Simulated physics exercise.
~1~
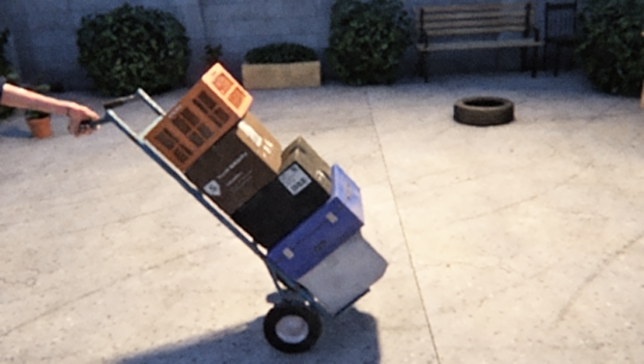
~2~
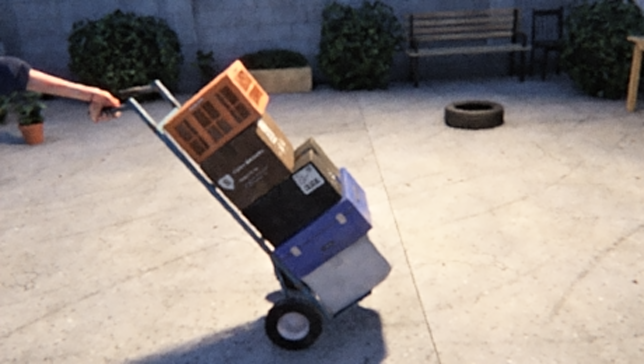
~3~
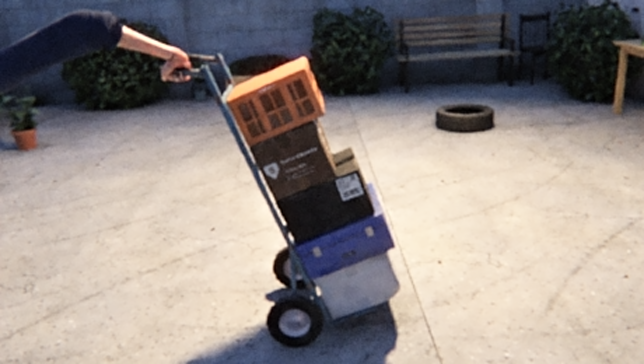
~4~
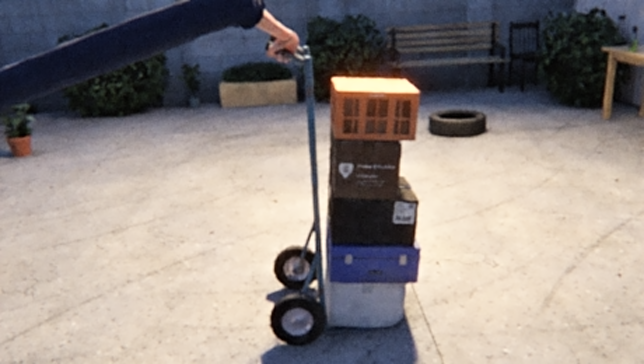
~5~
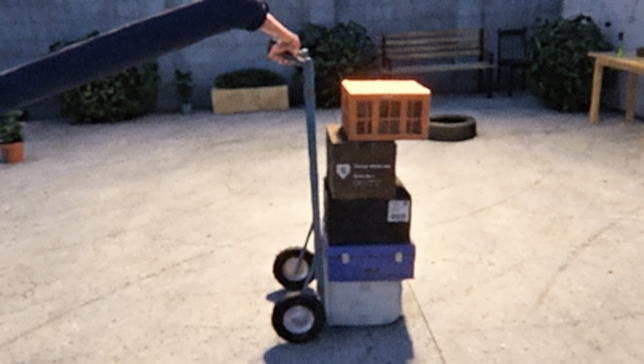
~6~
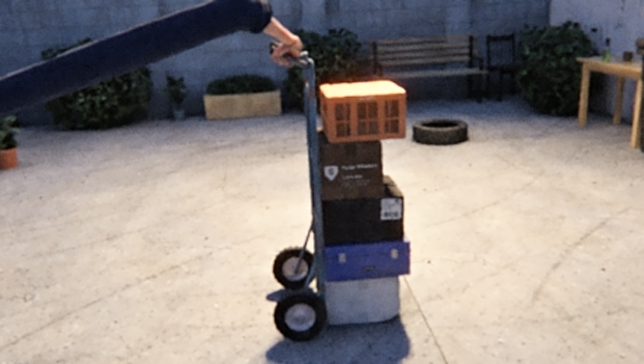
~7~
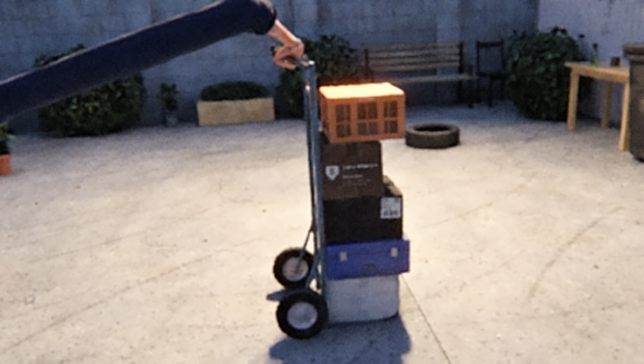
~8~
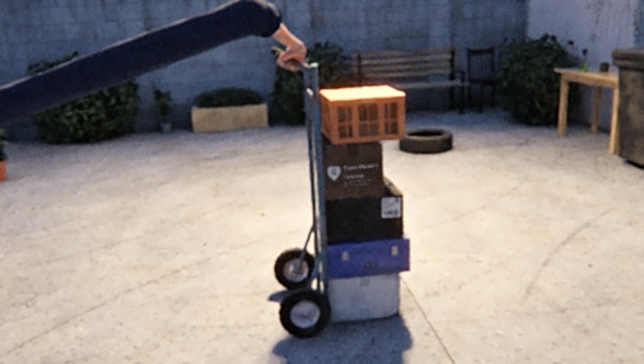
In a walled yard, a hand tipped a loaded sack truck forward until it stood upright, and the stacked boxes jolted, the orange crate on top sliding right and then settling back, with the whole pile still standing at the end.
